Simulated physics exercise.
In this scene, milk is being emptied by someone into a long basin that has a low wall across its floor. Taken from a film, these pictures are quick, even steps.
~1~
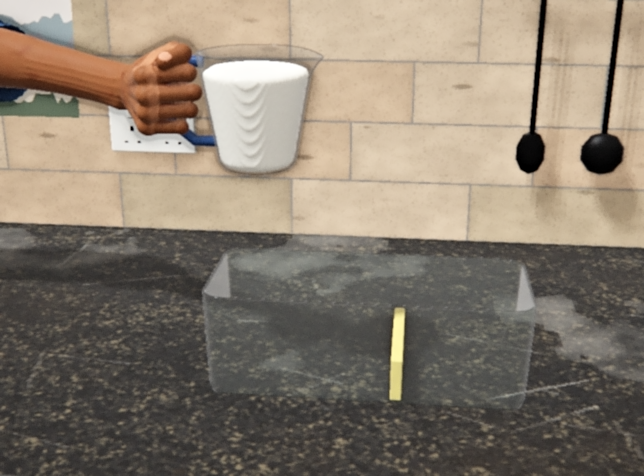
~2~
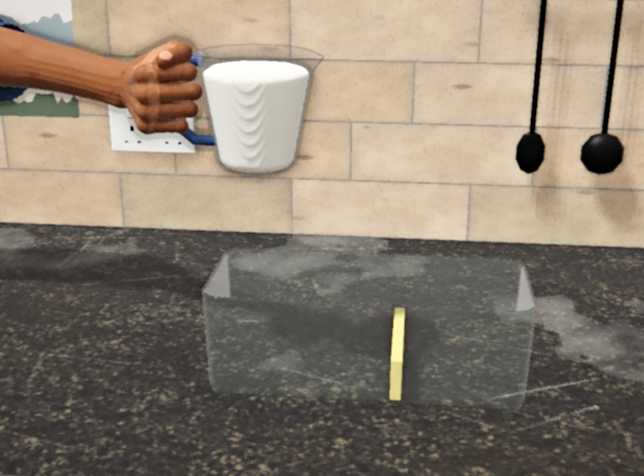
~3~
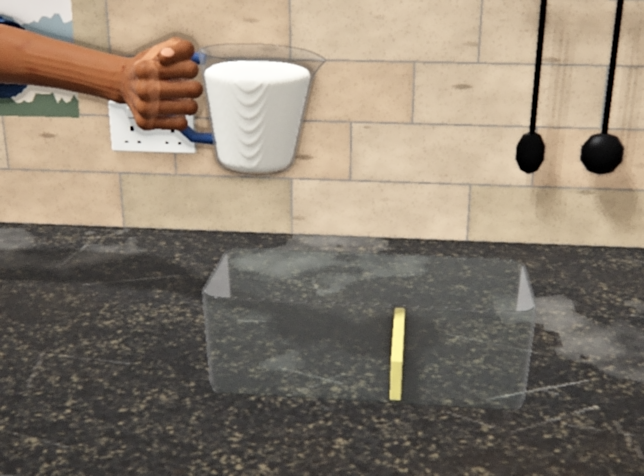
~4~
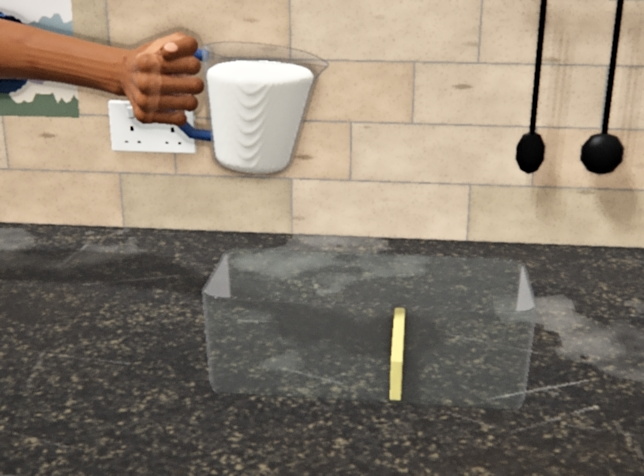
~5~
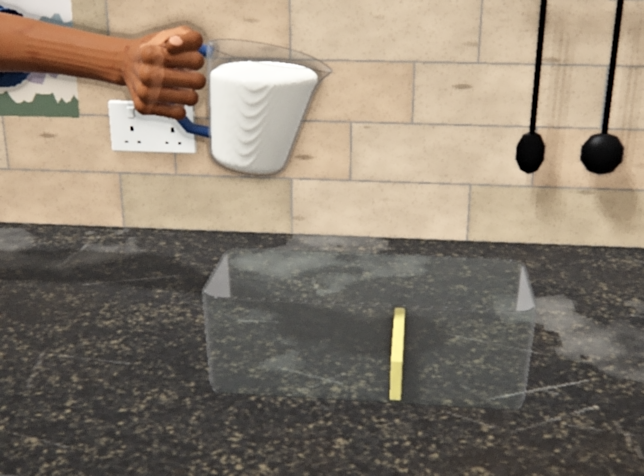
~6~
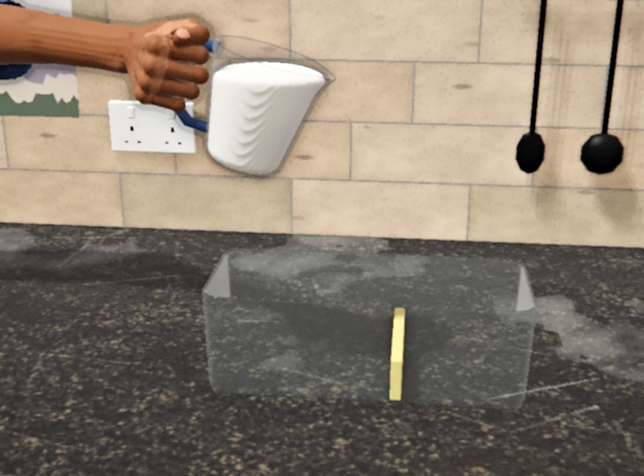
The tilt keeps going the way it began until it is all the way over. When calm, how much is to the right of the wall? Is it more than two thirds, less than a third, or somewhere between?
Middle of three bands.
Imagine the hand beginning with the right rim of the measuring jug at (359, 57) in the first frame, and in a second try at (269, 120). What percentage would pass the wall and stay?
About 85 per cent, then about 5 per cent.
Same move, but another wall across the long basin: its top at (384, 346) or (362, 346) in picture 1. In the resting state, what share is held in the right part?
The first placement leaves close to 65 per cent, the second close to 80 per cent.
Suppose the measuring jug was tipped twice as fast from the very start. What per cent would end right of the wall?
Roughly 25 in a hundred.
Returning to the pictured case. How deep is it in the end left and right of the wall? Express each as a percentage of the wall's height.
On the left it is 30 per cent, on the right 40.
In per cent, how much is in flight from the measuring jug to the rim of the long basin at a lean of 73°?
Near 25 in a hundred.
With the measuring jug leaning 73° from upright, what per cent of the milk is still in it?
Around 65 in a hundred has not poured out yet.
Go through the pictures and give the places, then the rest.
In the first picture, it leans 0°; its right rim is at (323, 56); the milk meets the walls at (206, 69) and (309, 70); the long basin's rim runs from (215, 272) to (529, 286); the wall's top is at (398, 334).
In the second picture, it leans 1°; its right rim is at (324, 57); the milk meets the walls at (206, 68) and (310, 71).
In the third picture, it leans 3°; its right rim is at (326, 59); the milk meets the walls at (208, 67) and (311, 72).
In the fourth picture, it leans 6°; its right rim is at (329, 64); the milk meets the walls at (211, 68) and (314, 74).
In the fifth picture, it leans 11°; its right rim is at (333, 70); the milk meets the walls at (214, 68) and (320, 75).
In the sixth picture, it leans 17°; its right rim is at (336, 78); the milk meets the walls at (217, 71) and (327, 76).
A moment on, the measuring jug is tipped part way and 67 per cent is still to pour, 2 is left of the wall and 6 right of it.
Next, the measuring jug is tipped right over and 13 per cent is still to pour, 24 is left of the wall and 41 right of it.
Then the measuring jug is tipped right over and 0 per cent is still to pour, 53 is left of the wall and 43 right of it.
Later the measuring jug is tipped right over and 0 per cent is still to pour, 53 is left of the wall and 45 right of it.
At rest 53 per cent lies left of the wall, 45 right of it and 2 outside.
